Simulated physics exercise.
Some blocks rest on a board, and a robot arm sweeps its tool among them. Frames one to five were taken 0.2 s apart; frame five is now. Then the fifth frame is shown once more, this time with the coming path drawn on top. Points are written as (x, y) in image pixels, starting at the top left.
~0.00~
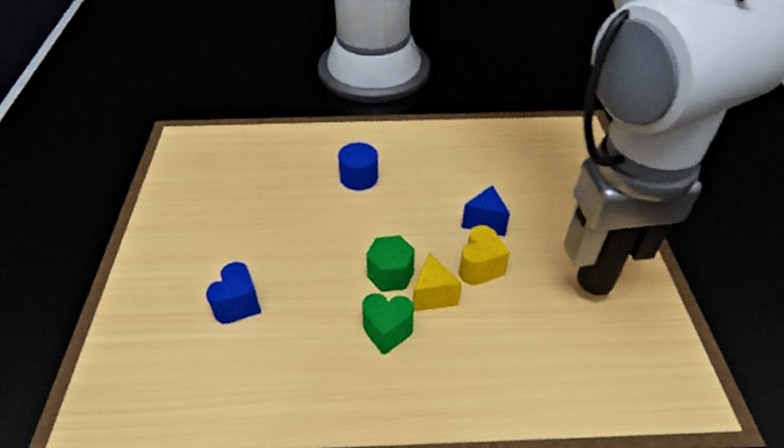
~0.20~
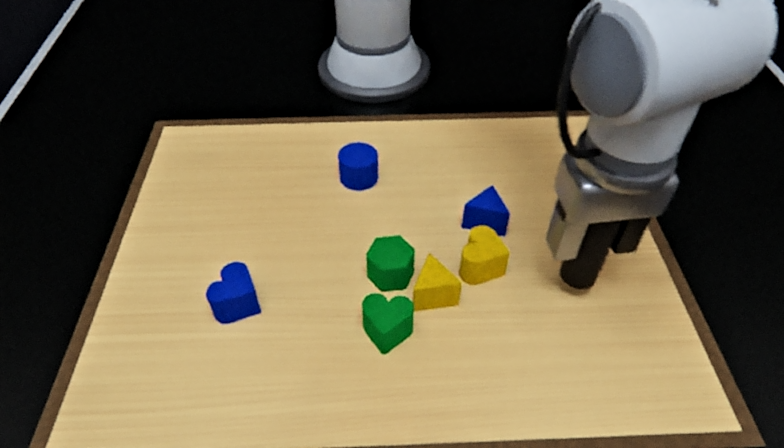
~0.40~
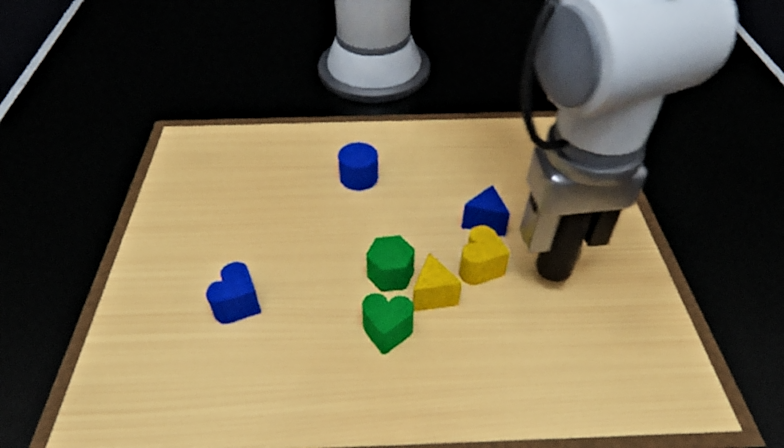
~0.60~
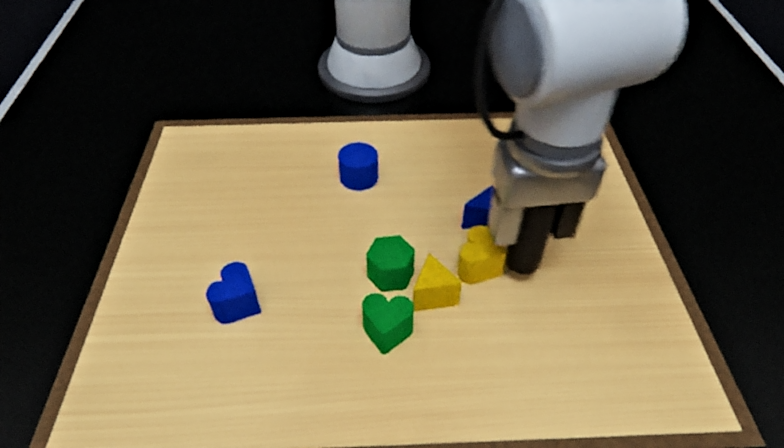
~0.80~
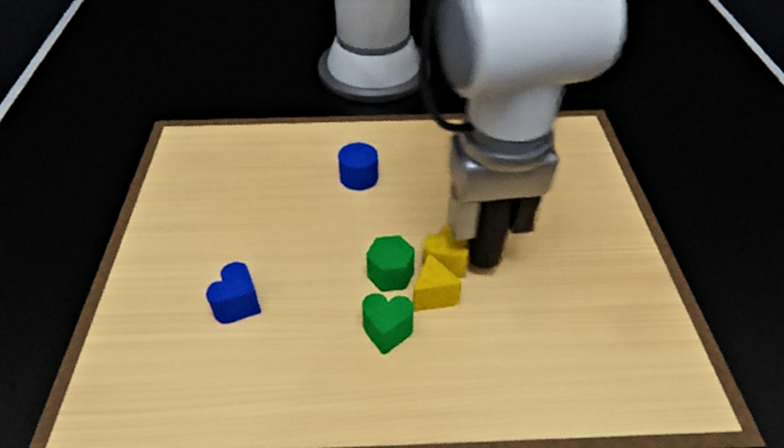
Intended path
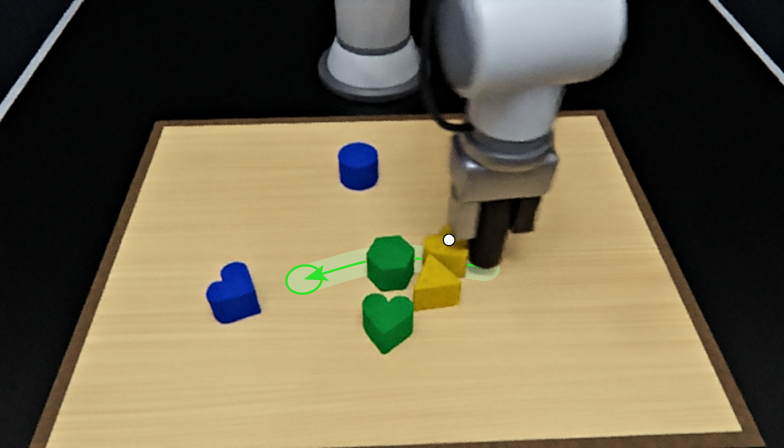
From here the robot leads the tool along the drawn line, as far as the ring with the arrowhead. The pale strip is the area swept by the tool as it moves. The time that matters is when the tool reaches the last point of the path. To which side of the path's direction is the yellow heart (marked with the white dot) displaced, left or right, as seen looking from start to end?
It moves right.
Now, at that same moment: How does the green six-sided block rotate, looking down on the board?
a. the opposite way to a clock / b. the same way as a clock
My pick is a.
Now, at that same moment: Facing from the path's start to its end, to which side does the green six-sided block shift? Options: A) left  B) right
A
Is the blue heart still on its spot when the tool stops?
That would be a yes.
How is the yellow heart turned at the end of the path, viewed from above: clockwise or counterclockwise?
From the top: Clockwise.
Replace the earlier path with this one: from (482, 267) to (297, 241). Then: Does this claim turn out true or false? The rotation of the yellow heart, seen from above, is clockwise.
The statement is correct.
Path on the board, from (482, 267) through (422, 259) and (363, 262) to (304, 279); the dot is on the yellow heart.
The first path, step by step. One third of the way, tool (421, 247); green six-sided block (355, 257), turned 25° anticlockwise; yellow heart (385, 231).
Two thirds of the way, tool (361, 251); green six-sided block (334, 267), turned 55° anticlockwise; yellow heart (335, 221), turned 40° clockwise.
At the end, tool (302, 268); blue heart in place; green six-sided block (306, 288), turned 125° anticlockwise; yellow triangular piece in place; yellow heart (325, 220), turned 60° clockwise.
